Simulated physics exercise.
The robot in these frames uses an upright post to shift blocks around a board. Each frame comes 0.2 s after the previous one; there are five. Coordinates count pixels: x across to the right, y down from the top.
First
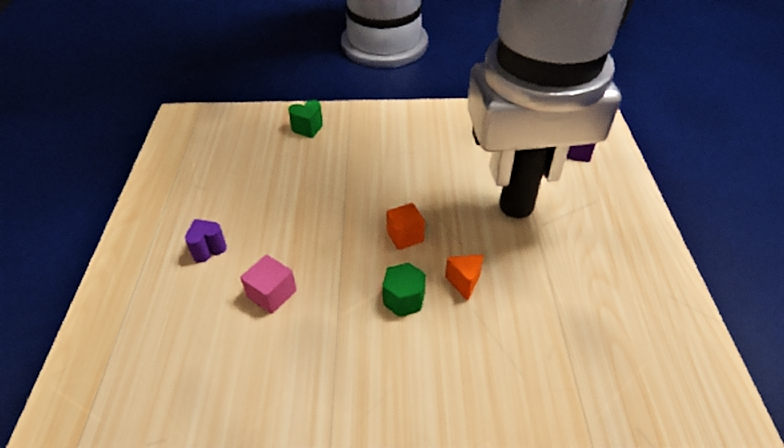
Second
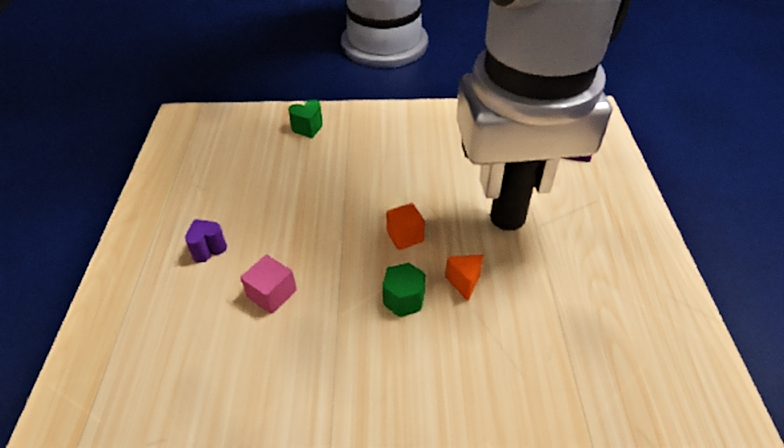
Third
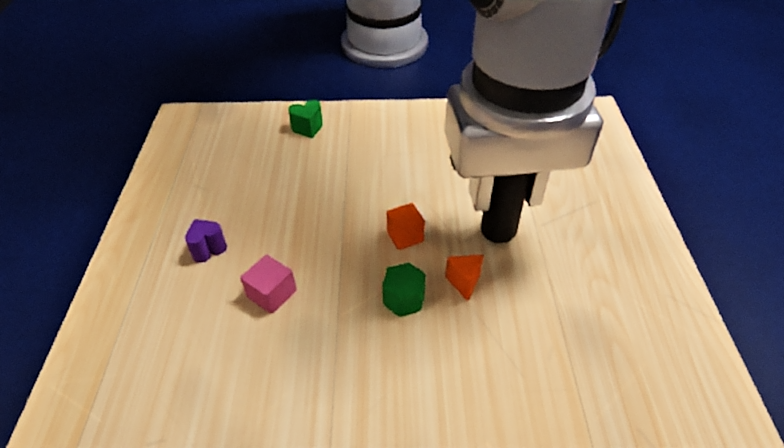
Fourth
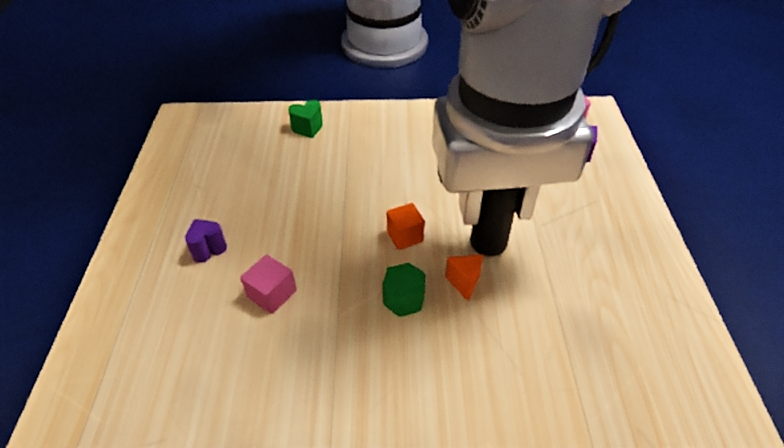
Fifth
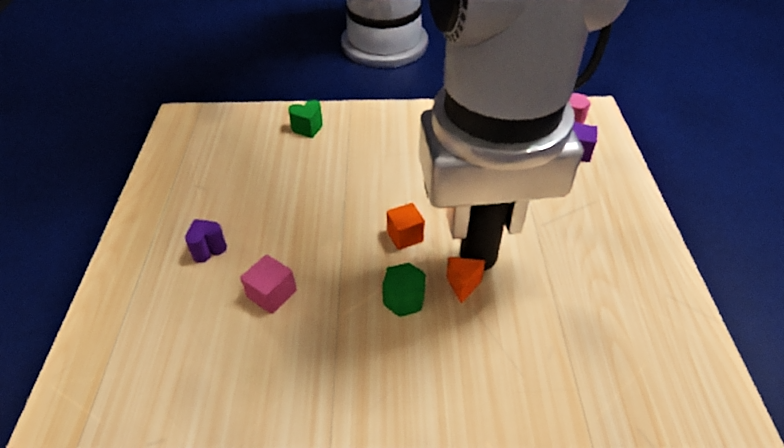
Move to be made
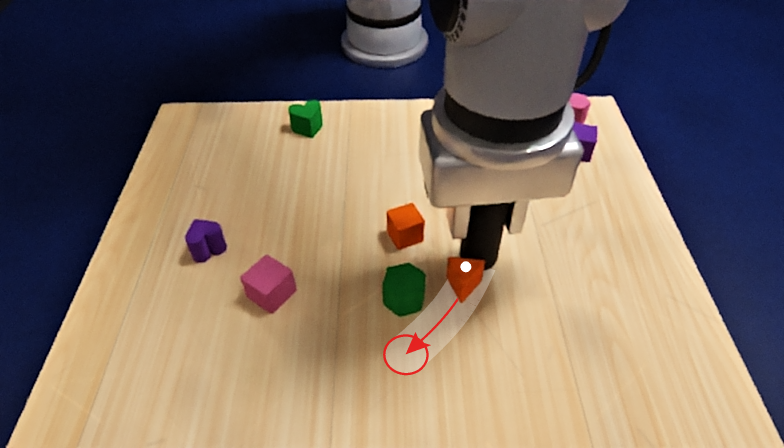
At the start, a robot arm holds a dark upright post over the right side of a wooden board scattered with small coloured blocks. The post moves steadily toward the viewer and slightly left, ending close beside the orange triangle, while the blocks show little or no movement.
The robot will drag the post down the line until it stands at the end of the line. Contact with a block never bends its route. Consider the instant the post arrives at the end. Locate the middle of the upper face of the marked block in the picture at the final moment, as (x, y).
So, by the moment the path ends, you'll find the top centre of the marked block at (387, 364).
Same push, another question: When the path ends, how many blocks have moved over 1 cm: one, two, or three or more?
Blocks displaced: 1.
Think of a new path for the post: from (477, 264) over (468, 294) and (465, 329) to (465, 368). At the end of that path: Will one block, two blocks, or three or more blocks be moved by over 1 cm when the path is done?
Going by the path, one of them shifts by more than about 1 cm.
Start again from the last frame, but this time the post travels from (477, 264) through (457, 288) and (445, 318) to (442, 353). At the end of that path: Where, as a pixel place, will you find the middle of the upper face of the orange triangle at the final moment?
The centre of its top will be at (417, 355).
The line goes from (477, 264) over (450, 310) to (406, 354); the dot is on the orange triangle.
On the path given first. One third of the way, post (461, 289); orange triangle (445, 297), turned 30° clockwise.
Two thirds of the way, post (437, 319); orange triangle (420, 330), turned 25° clockwise.
At the end, post (406, 348); green hexagonal block unmoved; orange triangle (388, 363), turned 15° clockwise.
